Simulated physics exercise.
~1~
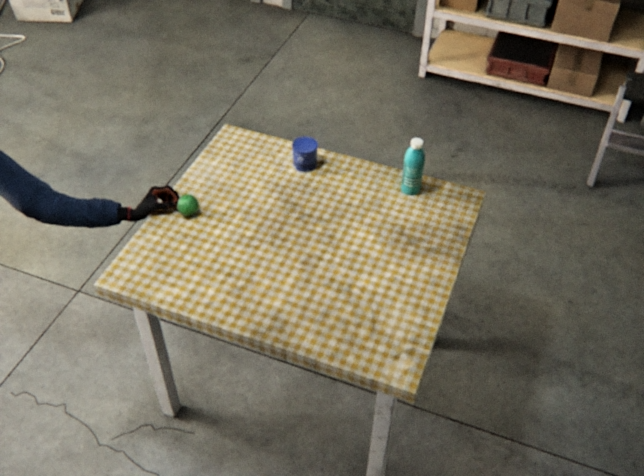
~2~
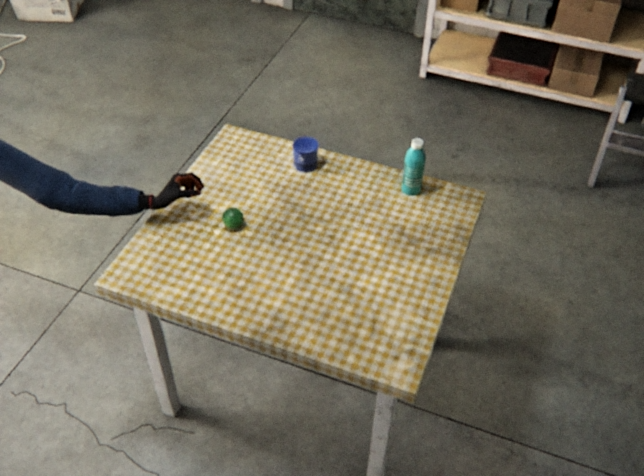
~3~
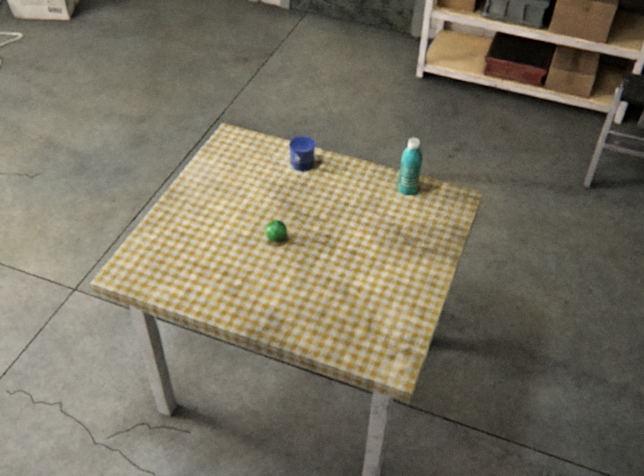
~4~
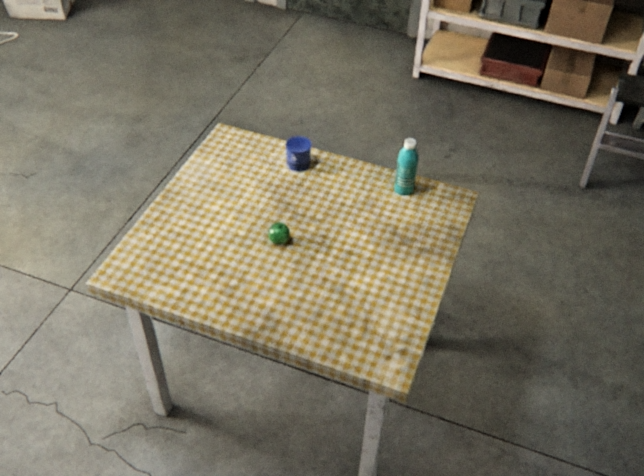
A hand pushes a green apple rightward across the checkered table, where it rolls and stops.
